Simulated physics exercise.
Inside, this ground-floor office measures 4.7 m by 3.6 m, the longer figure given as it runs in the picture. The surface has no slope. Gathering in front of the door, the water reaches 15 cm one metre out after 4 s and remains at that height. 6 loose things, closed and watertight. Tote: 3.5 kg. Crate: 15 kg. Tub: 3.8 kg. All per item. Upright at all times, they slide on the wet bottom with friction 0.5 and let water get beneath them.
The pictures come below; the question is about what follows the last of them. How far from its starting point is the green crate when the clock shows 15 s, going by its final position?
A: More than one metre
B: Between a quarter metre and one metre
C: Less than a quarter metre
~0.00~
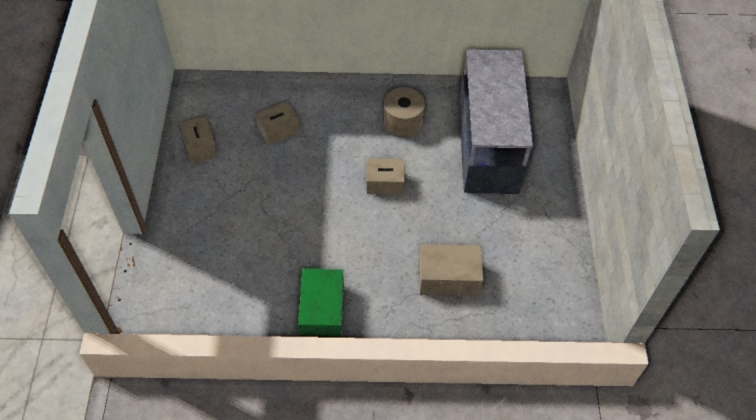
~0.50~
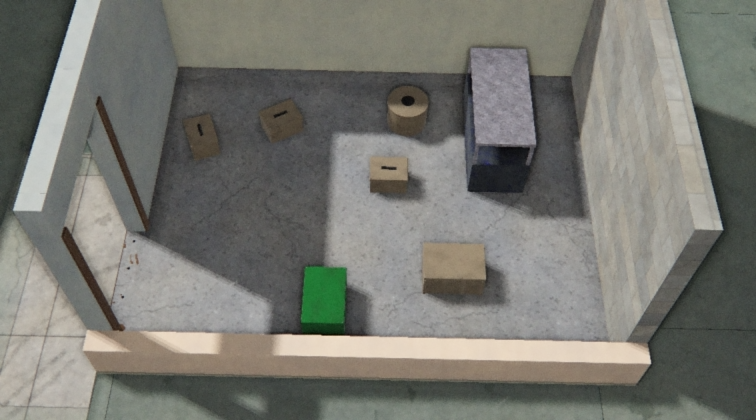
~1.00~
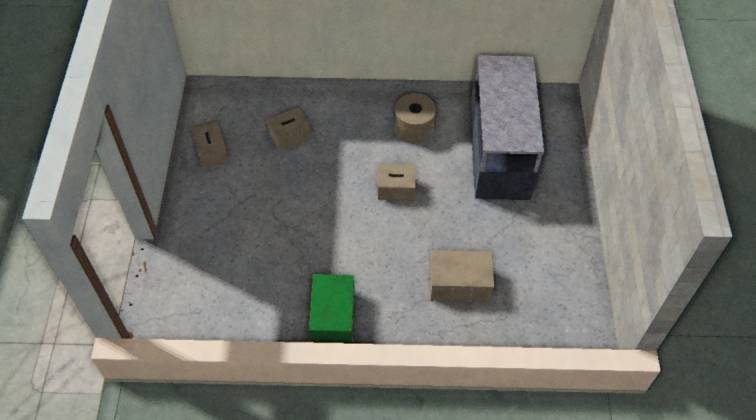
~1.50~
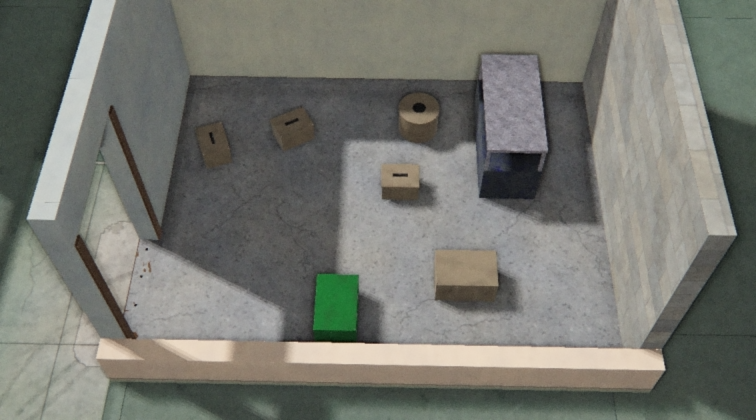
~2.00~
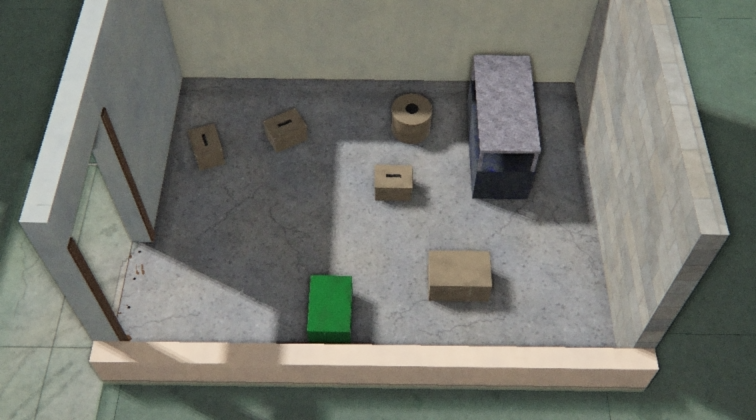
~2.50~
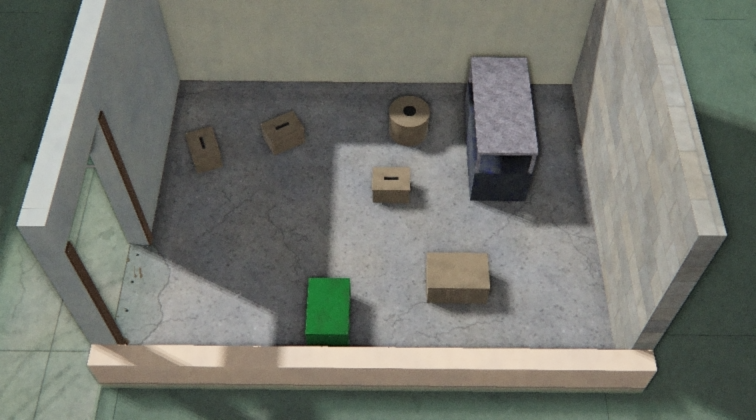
More than one metre (A).
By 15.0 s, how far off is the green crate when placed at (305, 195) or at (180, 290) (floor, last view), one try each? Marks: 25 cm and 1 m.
No real movement, then a long trip.
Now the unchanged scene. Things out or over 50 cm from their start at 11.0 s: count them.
Answer: 3.
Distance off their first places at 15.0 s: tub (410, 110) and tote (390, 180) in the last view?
Net displacement, in order: 300 cm; 150 cm.
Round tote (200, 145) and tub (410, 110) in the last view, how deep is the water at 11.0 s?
I'd put it at 1 cm and 3 cm respectively.
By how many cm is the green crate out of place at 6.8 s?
Shift by then: About 80 cm.
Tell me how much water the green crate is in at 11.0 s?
Roughly 5 cm deep.
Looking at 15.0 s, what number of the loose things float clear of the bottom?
It comes to 6 of them.
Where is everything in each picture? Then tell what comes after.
In the first picture, the green crate at (321, 296), on the bottom; water covers 0.0 m2; 0 of 6 have shifted.
In the second picture, the green crate at (324, 295) rests on the ground; water covers 0.0 m2; 0 of 6 have shifted.
In the third picture, the green crate at (332, 302) rests on the ground; 0.0 m2 under water; 0 of 6 have shifted.
In the fourth picture, the green crate at (336, 302), on the bottom; water covers 0.0 m2; 0 of 6 have shifted.
In the fifth picture, the green crate at (330, 303), on the bottom; 0.0 m2 under water; 0 of 6 have shifted.
In the sixth picture, the green crate at (328, 306), on the bottom; water covers 0.2 m2; 0 of 6 have shifted.
After 3.5 s the green crate is near (328, 306), 0.0 m from its start, aground; 0 afloat.
After 6.8 s the green crate is near (409, 292), 0.8 m from its start, aground; 0 afloat.
After 11.0 s the green crate is near (413, 291), 0.8 m from its start, aground; 2 afloat.
After 15.0 s the green crate is near (523, 326), 1.8 m from its start, afloat; 6 afloat.
